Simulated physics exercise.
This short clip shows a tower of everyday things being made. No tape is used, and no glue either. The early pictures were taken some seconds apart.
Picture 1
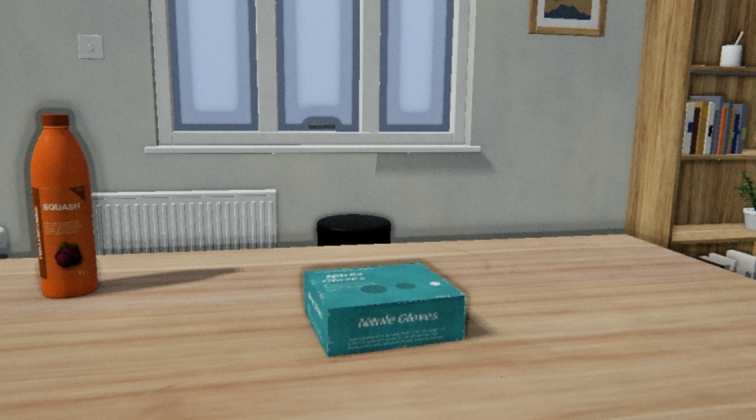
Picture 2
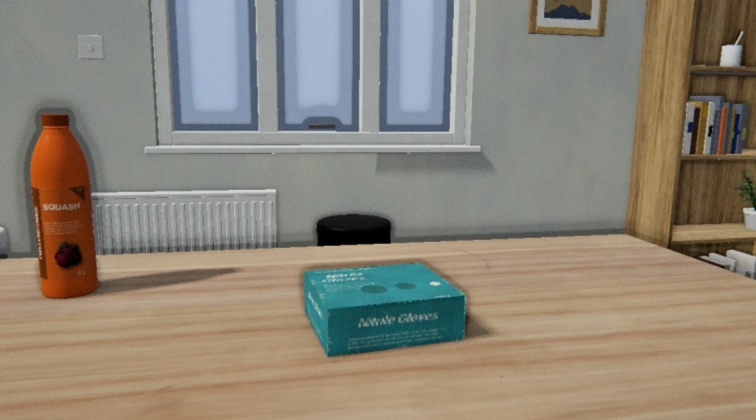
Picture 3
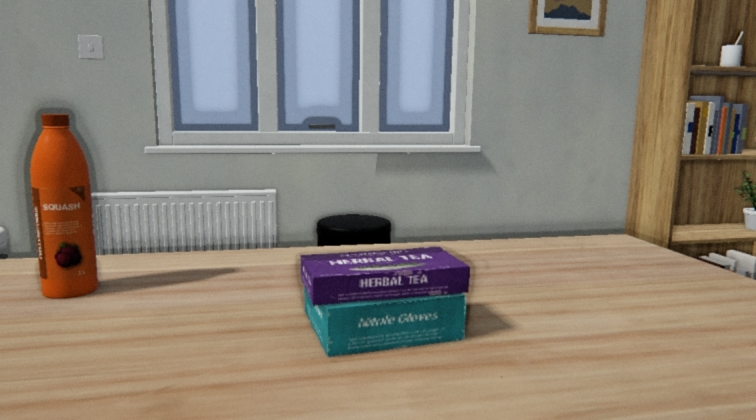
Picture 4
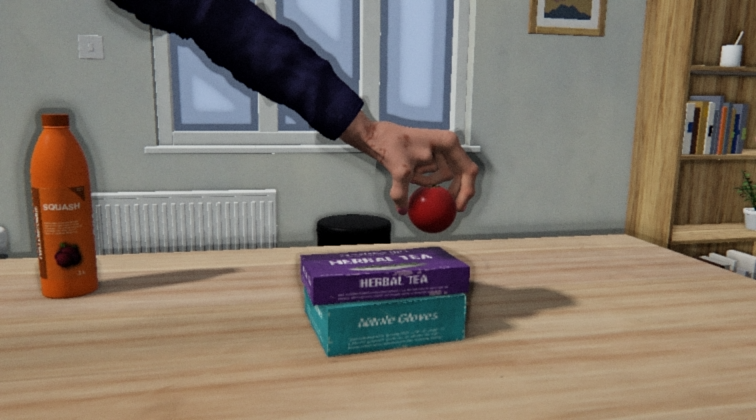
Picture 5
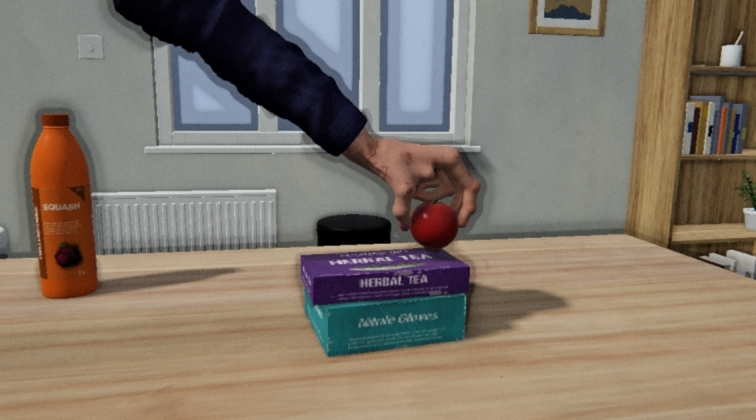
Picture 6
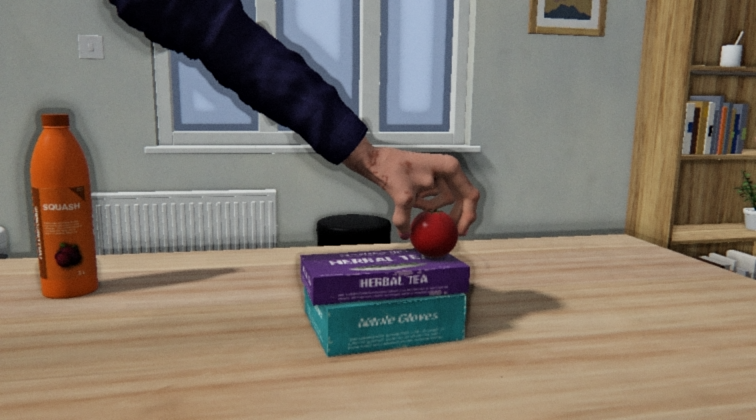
On a wooden table near a window, a turquoise box of nitrile gloves sits to the right of an orange squash bottle. A purple herbal tea packet then appears on top of the box, and a hand reaches in from the upper left, lowering a red tomato onto the packet's right side, still gripping it.
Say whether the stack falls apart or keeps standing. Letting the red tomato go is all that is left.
The pile stays together.
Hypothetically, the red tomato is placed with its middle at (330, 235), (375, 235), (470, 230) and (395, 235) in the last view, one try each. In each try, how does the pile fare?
On the first try the pile remains standing, on the second it remains standing, on the third it topples and on the fourth it remains standing.
Then, 0.80 s after the last picture, nothing has stirred.
Then, 1.80 s after the last picture, red tomato resting near (435, 234).
At rest, all 4 in place. Seen from the same camera at the end, red tomato near (435, 234). The pile stays up.
